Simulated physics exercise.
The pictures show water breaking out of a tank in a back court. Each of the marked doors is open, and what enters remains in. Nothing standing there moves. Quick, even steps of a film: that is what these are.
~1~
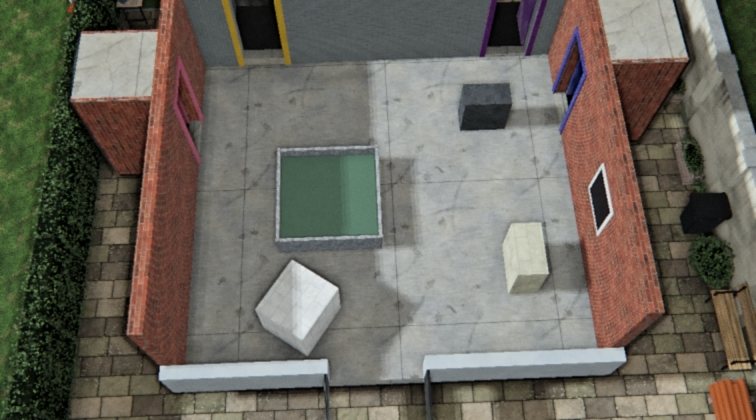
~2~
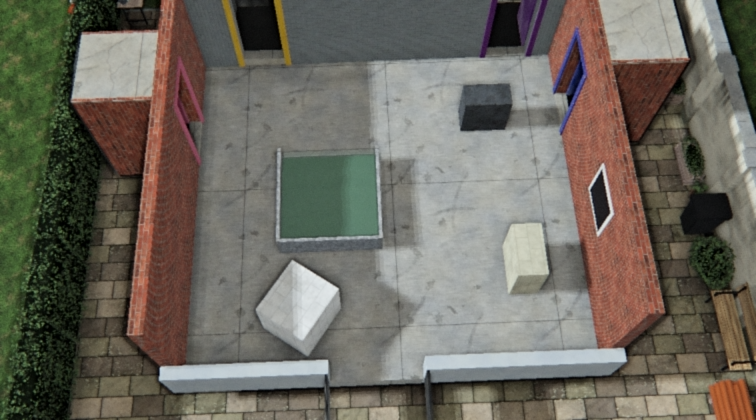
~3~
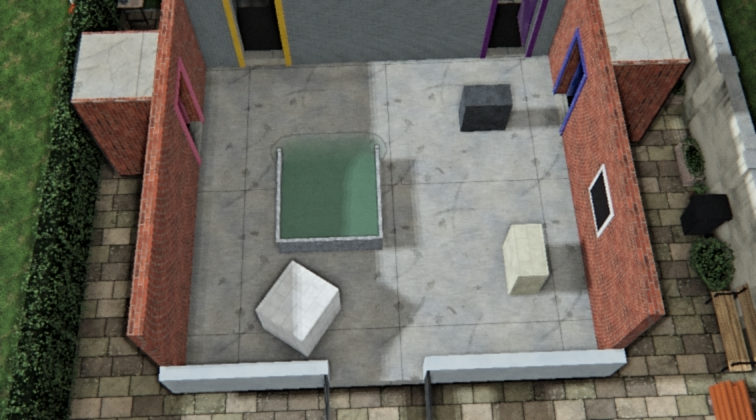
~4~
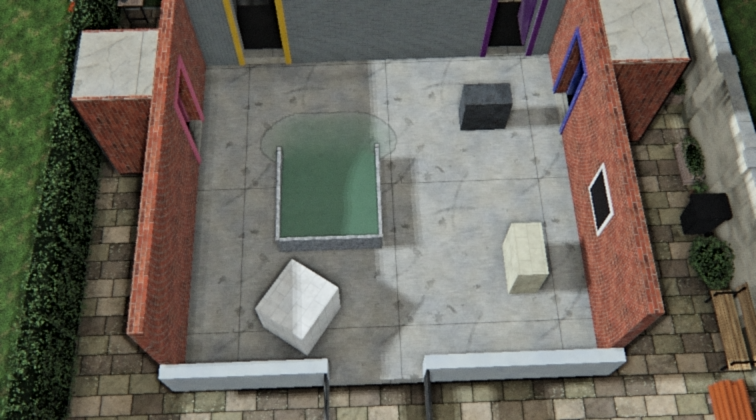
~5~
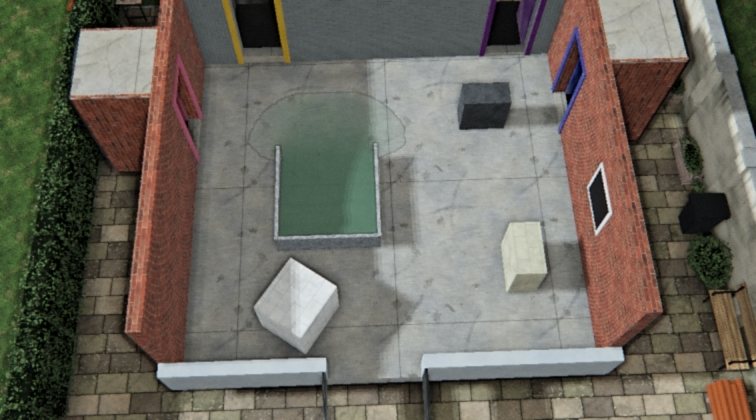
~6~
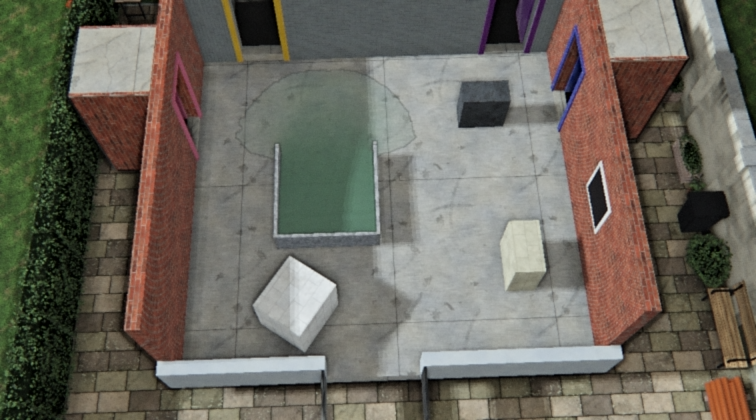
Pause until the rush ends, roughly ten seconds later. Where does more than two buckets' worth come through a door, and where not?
I expect the blue door to go over the limit, I expect the purple door to go over the limit, I expect the pink door to stay within two buckets, I expect the yellow door to stay within two buckets.
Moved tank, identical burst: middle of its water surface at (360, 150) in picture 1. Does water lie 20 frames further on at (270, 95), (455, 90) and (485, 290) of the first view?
In the order asked: Reached by the flood, reached by the flood, not reached.
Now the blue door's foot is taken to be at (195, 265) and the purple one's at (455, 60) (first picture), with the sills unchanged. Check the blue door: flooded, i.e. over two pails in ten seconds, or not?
In that case the blue one stays unflooded.
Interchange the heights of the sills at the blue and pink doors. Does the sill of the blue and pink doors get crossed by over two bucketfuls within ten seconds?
You'll see the blue door stays short and the pink door tops the limit.
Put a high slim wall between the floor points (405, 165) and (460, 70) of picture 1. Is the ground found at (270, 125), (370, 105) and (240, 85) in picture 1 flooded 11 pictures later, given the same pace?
Results in order: Swamped / swamped / swamped.
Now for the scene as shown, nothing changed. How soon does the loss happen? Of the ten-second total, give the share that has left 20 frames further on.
My reading is near 0 per cent.
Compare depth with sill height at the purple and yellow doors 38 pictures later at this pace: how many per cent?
First 260 percent, then 50 percent.
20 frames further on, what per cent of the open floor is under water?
Near 30 in a hundred.
A moment on, water covers 20 % of the floor; the blue door not reached, the purple door not reached, the pink door not reached, the yellow door wet at the sill, nothing in.
Next, water covers 20 % of the floor; the blue door not reached, the purple door not reached, the pink door wet at the sill, nothing in, the yellow door wet at the sill, nothing in.
Then, water covers 30 % of the floor; the blue door not reached, the purple door wet at the sill, nothing in, the pink door wet at the sill, nothing in, the yellow door under two buckets in.
Later, water covers 60 % of the floor; the blue door over two buckets in, the purple door under two buckets in, the pink door under two buckets in, the yellow door under two buckets in.
In the end, water covers 85 % of the floor; the blue door over two buckets in, the purple door over two buckets in, the pink door under two buckets in, the yellow door under two buckets in.
